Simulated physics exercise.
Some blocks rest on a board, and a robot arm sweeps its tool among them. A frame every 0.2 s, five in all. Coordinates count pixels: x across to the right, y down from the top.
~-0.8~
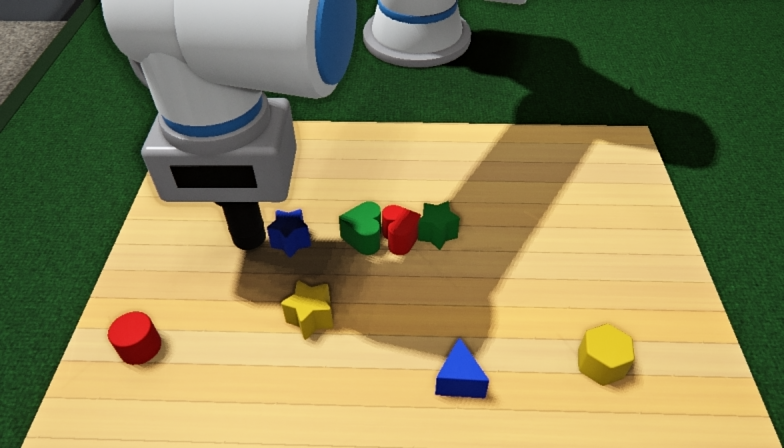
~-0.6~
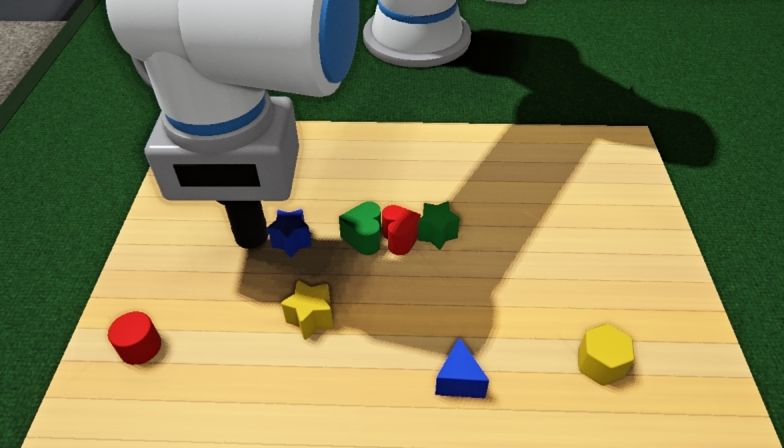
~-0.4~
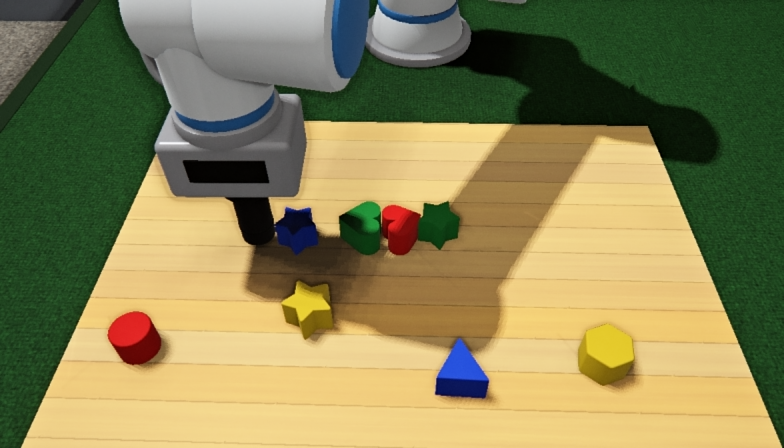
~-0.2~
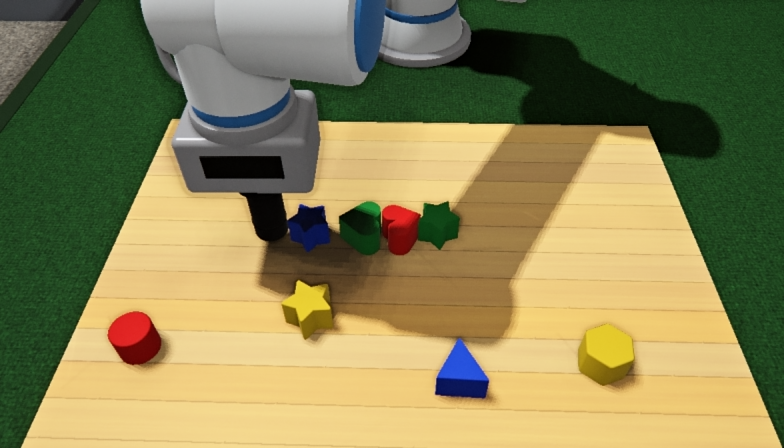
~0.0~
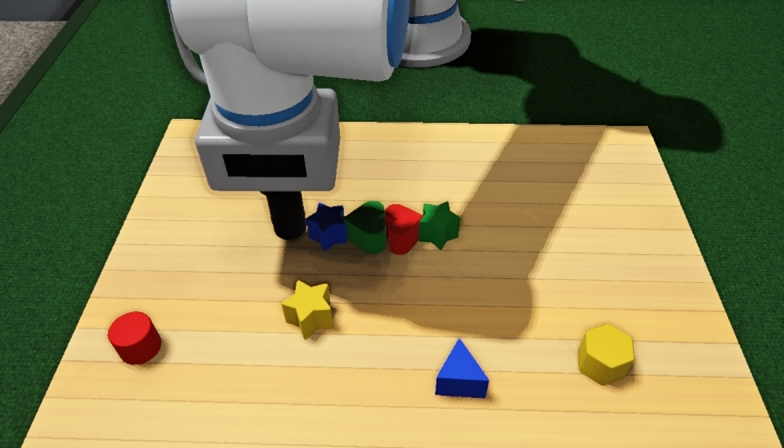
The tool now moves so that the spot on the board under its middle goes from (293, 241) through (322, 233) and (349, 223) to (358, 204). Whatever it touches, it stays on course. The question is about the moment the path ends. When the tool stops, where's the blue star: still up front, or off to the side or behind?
By the time the path ends, the blue star has slid off to the side or behind.
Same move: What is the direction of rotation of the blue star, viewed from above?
Verdict: Clockwise.
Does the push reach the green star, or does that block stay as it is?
It is moved off its spot.
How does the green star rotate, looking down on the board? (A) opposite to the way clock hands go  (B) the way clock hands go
It's A.
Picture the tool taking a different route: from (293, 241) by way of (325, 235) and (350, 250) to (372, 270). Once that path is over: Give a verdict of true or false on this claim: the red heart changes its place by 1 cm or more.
The claim holds.
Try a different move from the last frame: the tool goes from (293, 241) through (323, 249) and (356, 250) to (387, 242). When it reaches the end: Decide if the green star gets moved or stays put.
At the end of the path, the green star has moved off its old spot.
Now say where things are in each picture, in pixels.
In the first frame, tool tip at (250, 239); block tops, blue star at (287, 221); green heart at (363, 217); red heart at (400, 218); green star at (438, 214).
In the second frame, tool at (252, 238); blocks unchanged.
In the third frame, tool at (259, 234); blue star at (296, 219).
In the fourth frame, tool at (272, 230); blue star at (308, 216).
In the fifth frame, tool at (291, 229); blue star at (327, 215); green heart at (368, 217); red heart at (402, 218); green star at (439, 214).
The first path, step by step. Halfway along, tool at (336, 217); blue star at (366, 208), turned 45° clockwise; green heart at (398, 219); red heart at (431, 219); green star at (466, 217).
At the end, tool at (357, 192); blue star at (383, 200), turned 70° clockwise; green heart at (410, 218); red heart at (442, 221); green star at (478, 218), turned 20° anticlockwise.
